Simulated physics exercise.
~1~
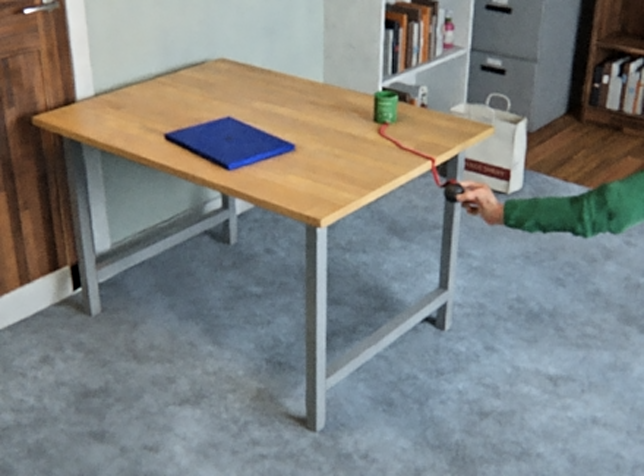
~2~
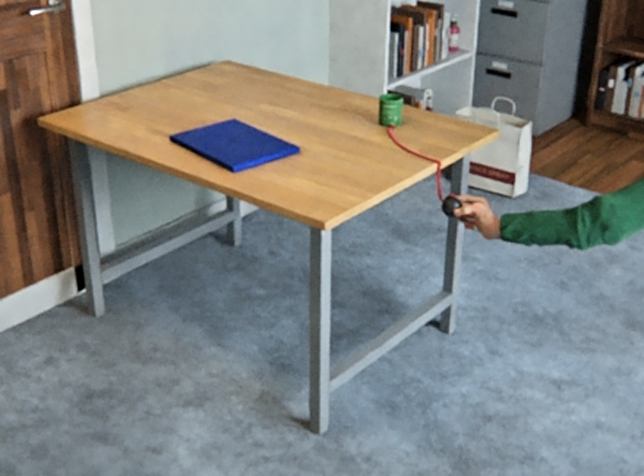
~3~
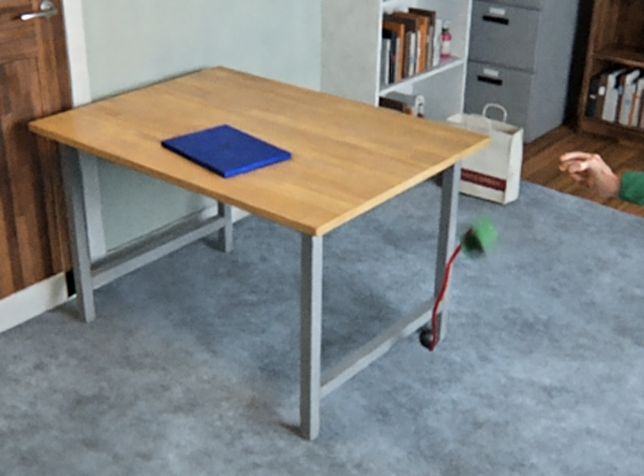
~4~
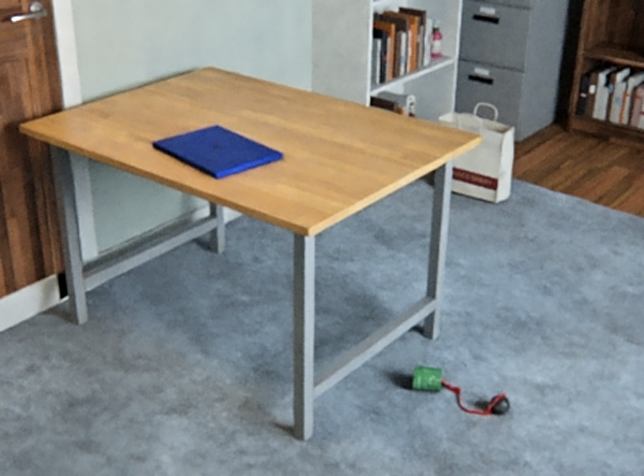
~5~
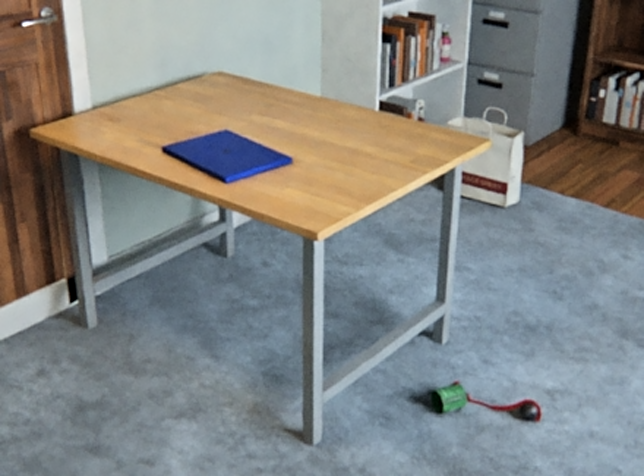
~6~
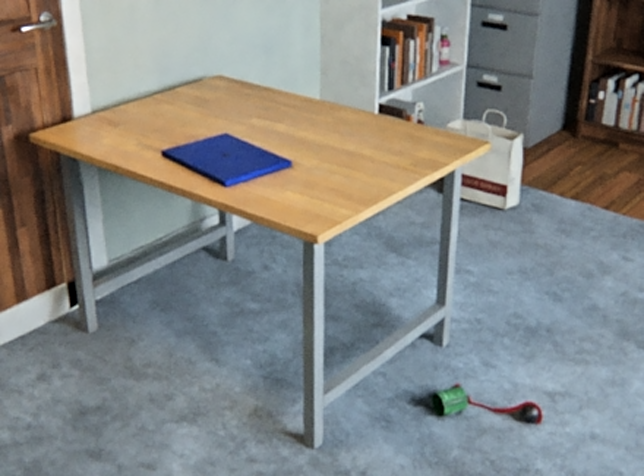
Beside a desk, a hand releases a black ball, whose ribbon drags a green cup floorward.
